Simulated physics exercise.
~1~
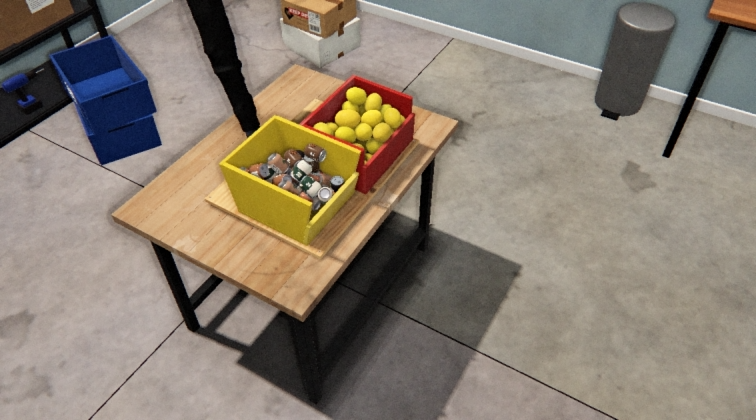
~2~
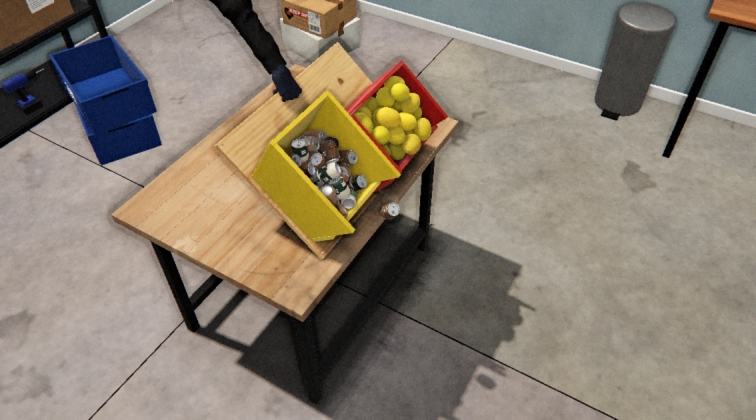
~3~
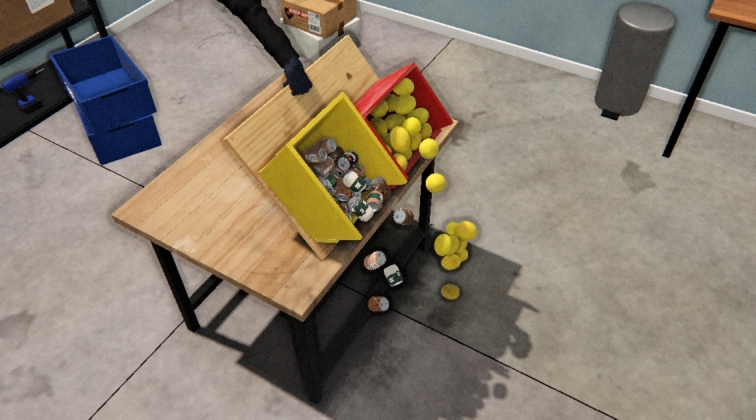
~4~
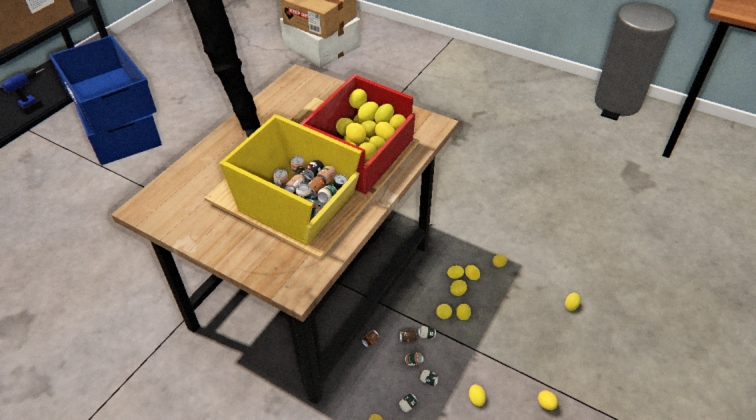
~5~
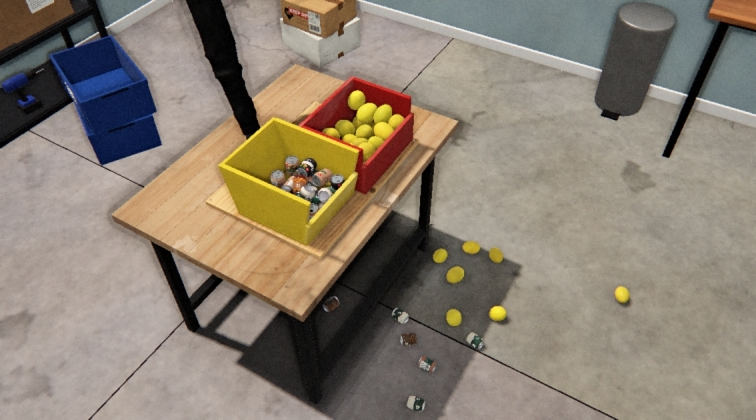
A board tilts right, spilling some lemons and mini cans from two tubs, then lowers flat.
